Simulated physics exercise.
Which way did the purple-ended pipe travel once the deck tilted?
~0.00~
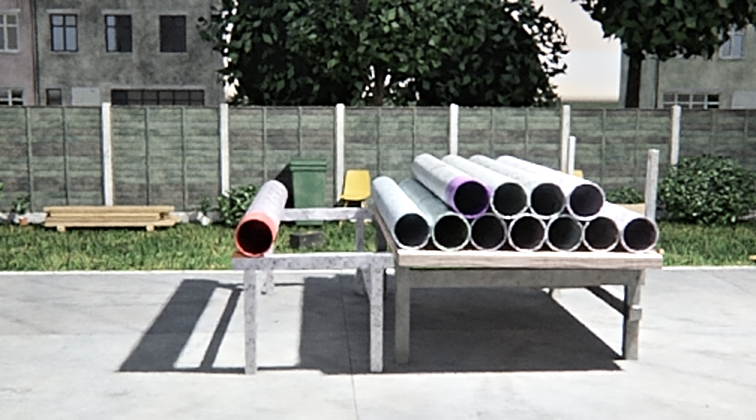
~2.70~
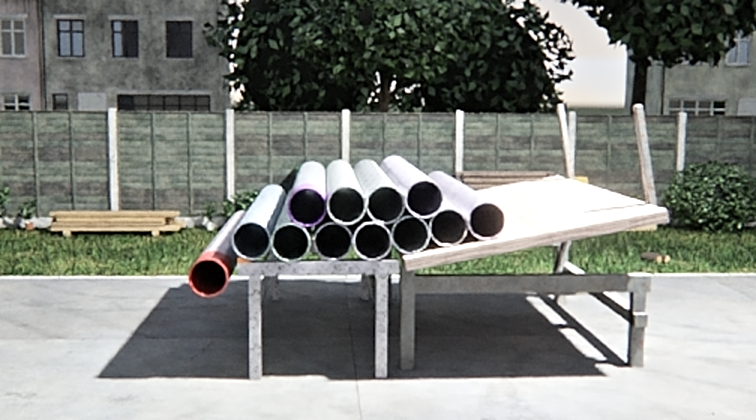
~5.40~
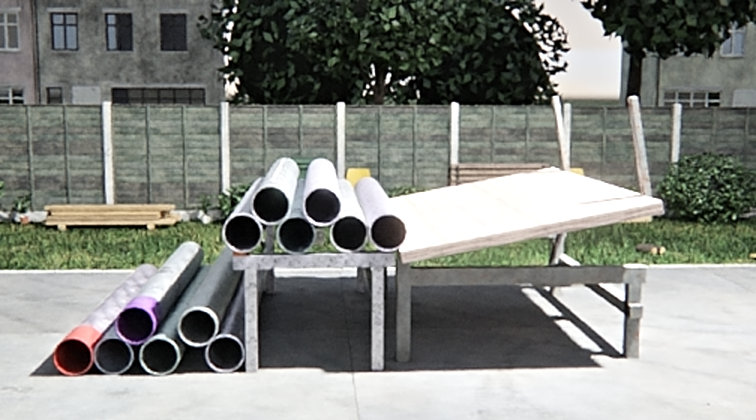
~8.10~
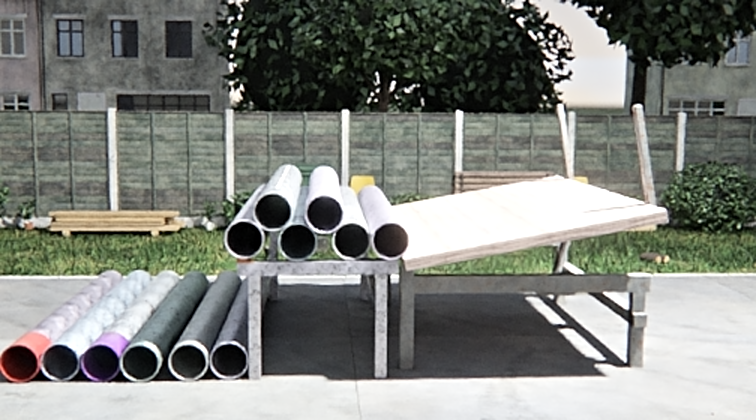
It travelled to the left, crossing the rack and going over its left end to the ground.
